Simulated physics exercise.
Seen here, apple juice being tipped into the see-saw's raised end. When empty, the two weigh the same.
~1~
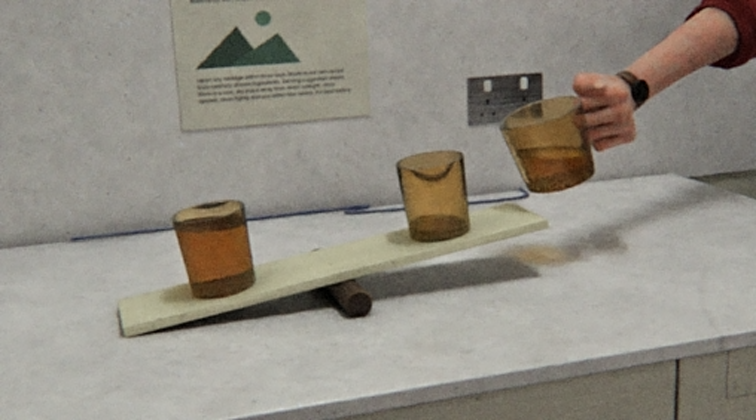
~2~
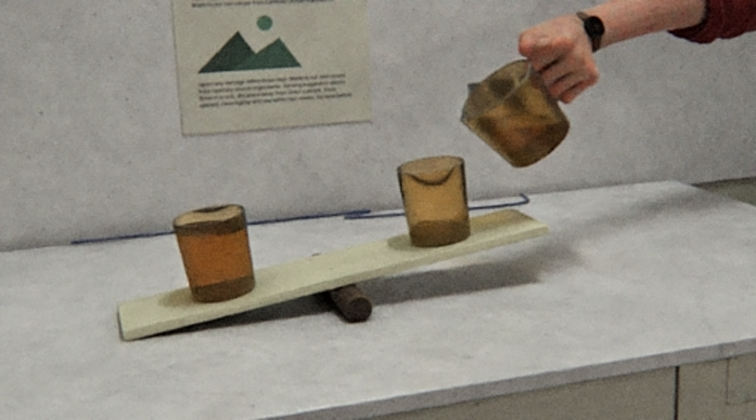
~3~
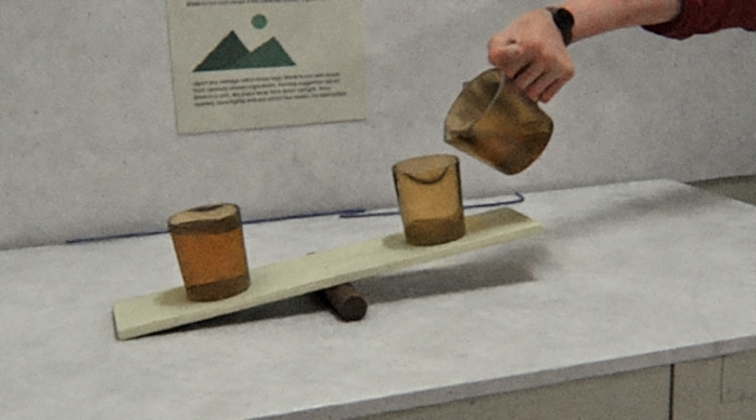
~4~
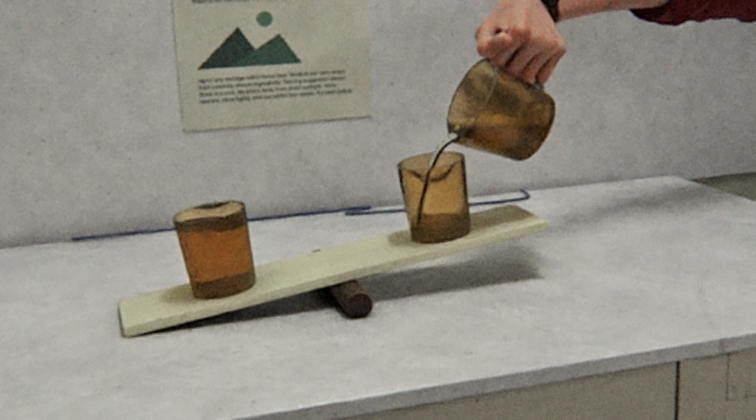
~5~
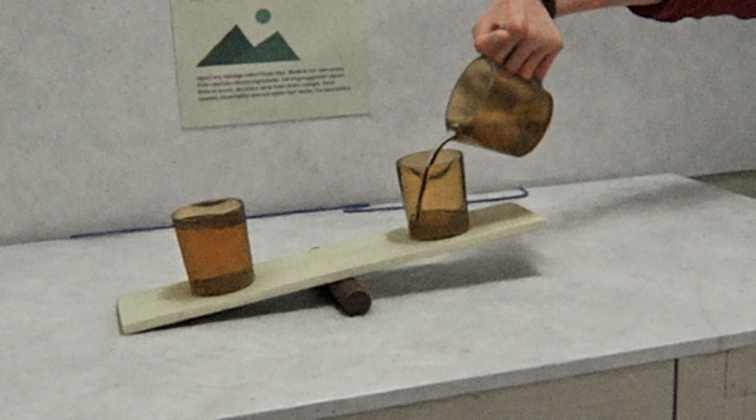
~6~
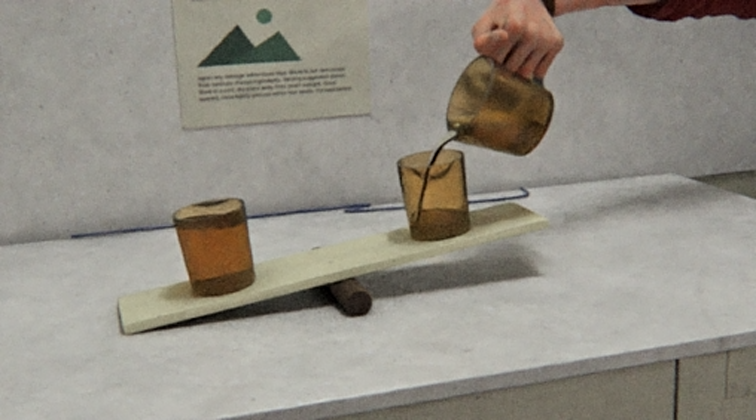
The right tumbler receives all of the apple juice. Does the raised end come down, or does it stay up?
The raised end stays up.
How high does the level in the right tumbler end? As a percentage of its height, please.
It stands at around 55 percent.
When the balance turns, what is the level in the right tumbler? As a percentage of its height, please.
I'd guess close to 80 in a hundred.
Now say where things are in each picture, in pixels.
In the first picture, the measuring jug is picked up; measuring jug (551, 143) about a third full; right tumbler (435, 194) nearly empty, raised; left tumbler (216, 246) about three quarters full, on the low side.
In the second picture, the measuring jug leans over the right tumbler; rolling pin (357, 307); right tumbler nearly empty, surface at (439, 229).
In the third picture, the measuring jug leans over the right tumbler; measuring jug (499, 122) tipped 50° with all of its load; right tumbler (430, 197) nearly empty.
In the fourth picture, the apple juice is flowing; rolling pin (358, 303); right tumbler nearly empty, surface at (440, 222); left tumbler about three quarters full, surface at (212, 225).
In the fifth picture, the apple juice is flowing; measuring jug (498, 108) tipped 60° with nearly all of its load; right tumbler (434, 192) nearly empty.
In the sixth picture, the apple juice is flowing; rolling pin (357, 300); right tumbler nearly empty, surface at (439, 218); left tumbler about three quarters full, surface at (211, 222).
Next, the right tumbler is about a third full; the shelf board leans as before.
After that, the right tumbler is about half full; the shelf board leans as before.
Finally, the right tumbler is about half full; the shelf board leans as before.
